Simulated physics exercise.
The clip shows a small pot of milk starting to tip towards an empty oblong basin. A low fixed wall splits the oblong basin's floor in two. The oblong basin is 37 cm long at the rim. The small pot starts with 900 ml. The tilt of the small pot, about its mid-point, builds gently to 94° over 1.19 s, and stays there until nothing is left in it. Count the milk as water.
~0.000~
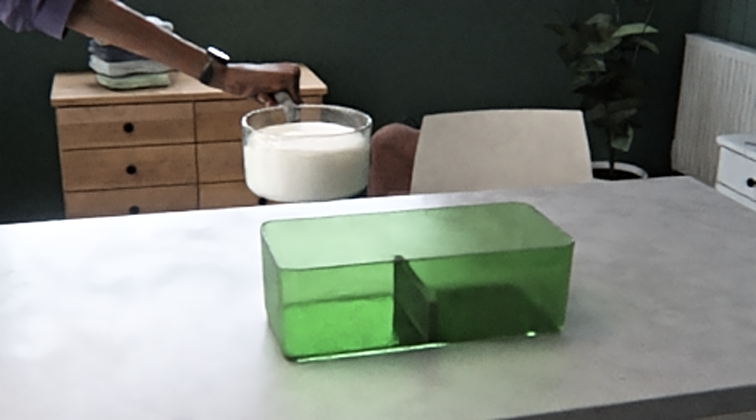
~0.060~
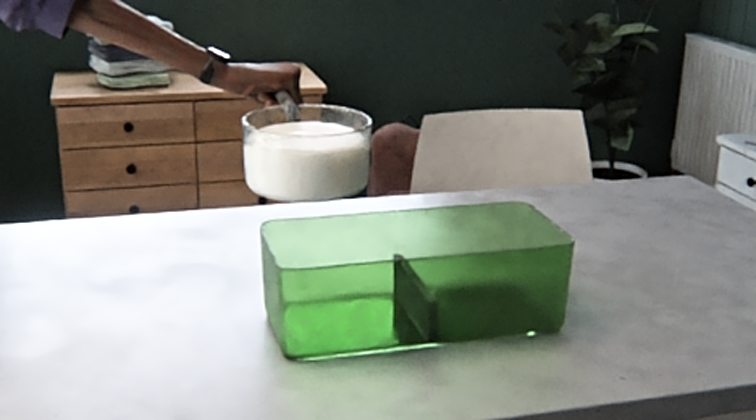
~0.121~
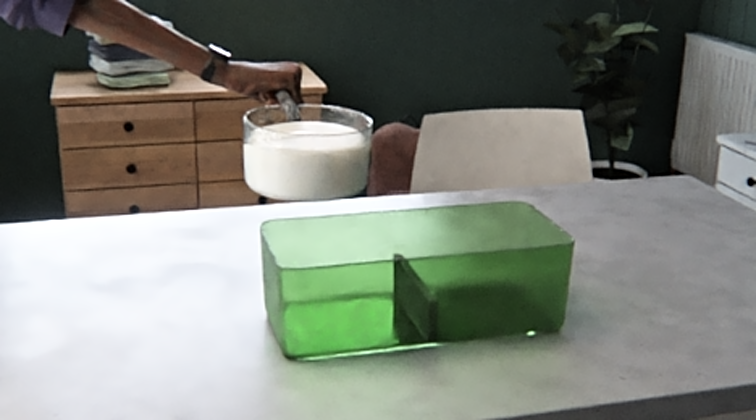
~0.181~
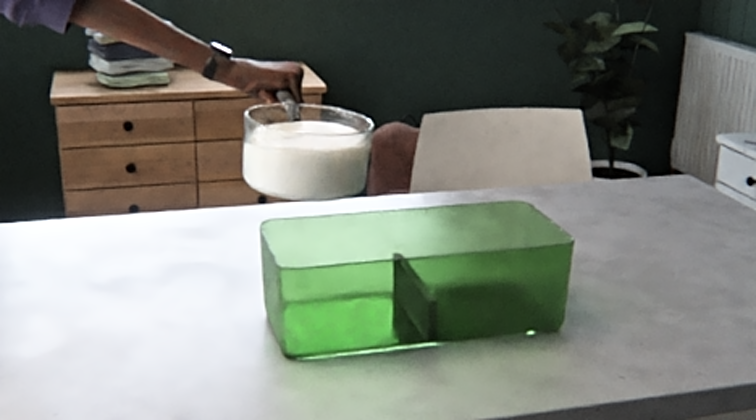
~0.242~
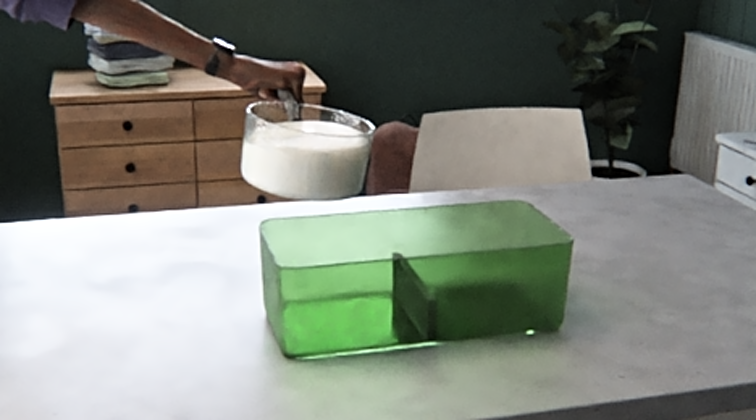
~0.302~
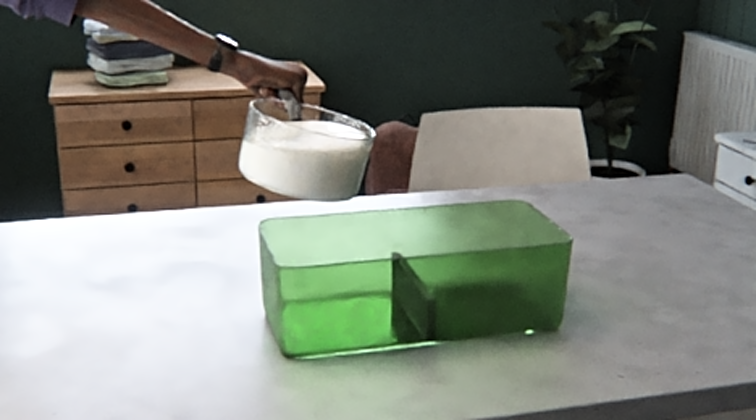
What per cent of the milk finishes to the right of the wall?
The far part has some 46 per cent.
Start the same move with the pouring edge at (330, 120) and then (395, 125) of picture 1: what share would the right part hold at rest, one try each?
First 0, then 75 per cent.
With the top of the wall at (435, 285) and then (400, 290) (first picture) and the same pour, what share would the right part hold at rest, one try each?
First 15, then 65 per cent.
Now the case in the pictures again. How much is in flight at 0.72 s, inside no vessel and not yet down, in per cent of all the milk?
Near 24 in a hundred.
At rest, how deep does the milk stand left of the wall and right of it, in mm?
Left about 18 mm, right about 16 mm.
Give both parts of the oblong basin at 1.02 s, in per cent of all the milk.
Some 28 per cent left and 46 right.
Then, 0.72 s in, the tilt is 62° and 66 per cent is still to pour, 4 is left of the wall and 7 right of it.
Then, 1.02 s in, the tilt is 90° and 18 per cent is still to pour, 28 is left of the wall and 46 right of it.
Then, 1.34 s in, the tilt is 94° and 4 per cent is still to pour, 48 is left of the wall and 46 right of it.
Then, 1.69 s in, the tilt is 94° and 1 per cent is still to pour, 52 is left of the wall and 46 right of it.
Finally, 53 per cent lies left of the wall, 46 right of it and 0 outside.
